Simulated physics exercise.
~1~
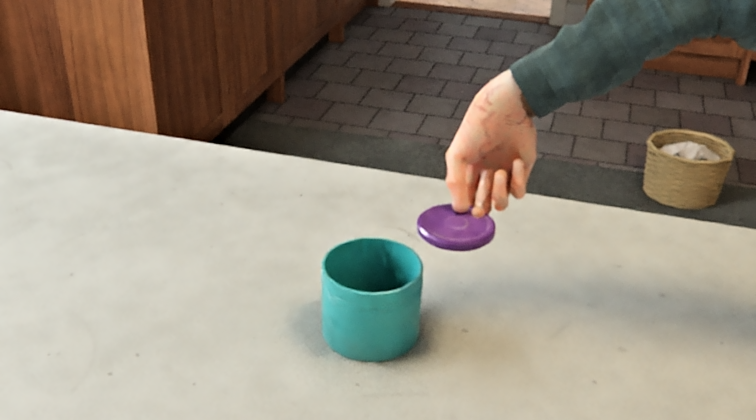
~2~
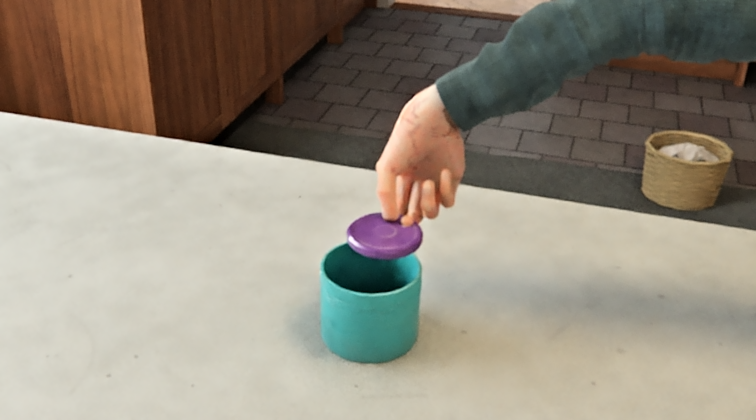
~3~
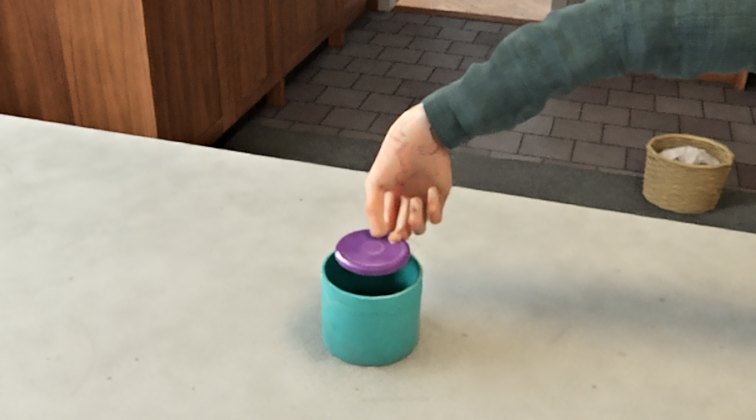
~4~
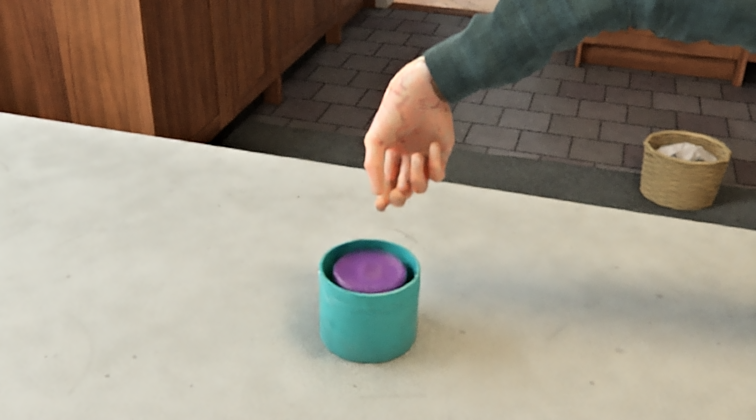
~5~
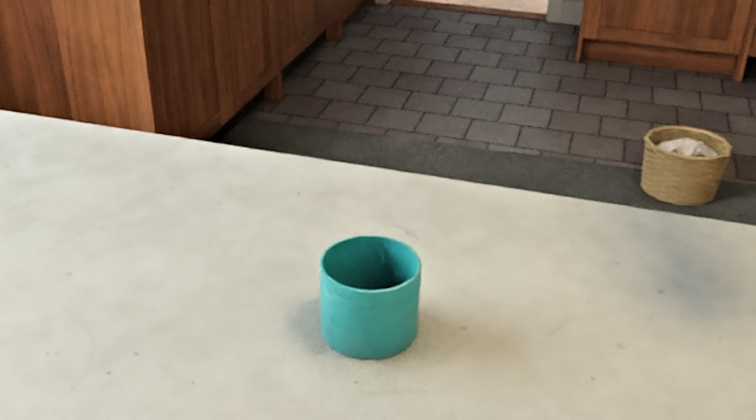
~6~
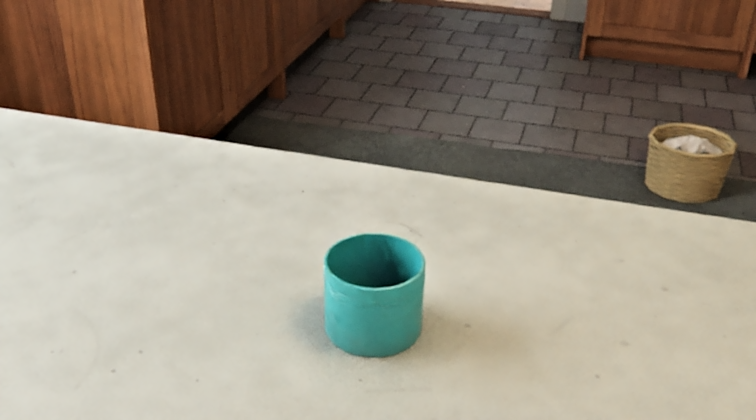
In a room with wooden cabinets and a dark tiled floor, a pale countertop is seen from above at an angle by a slightly swaying camera. An open teal container stands near the middle, and a woven basket sits on the floor at the right. A hand in a dark green sleeve holds a flat purple lid, moves it left over the container and lowers it to the opening. The fingers let go and draw back as the lid drops inside the rim. The hand leaves, and the lid sinks out of sight, leaving the container standing open.
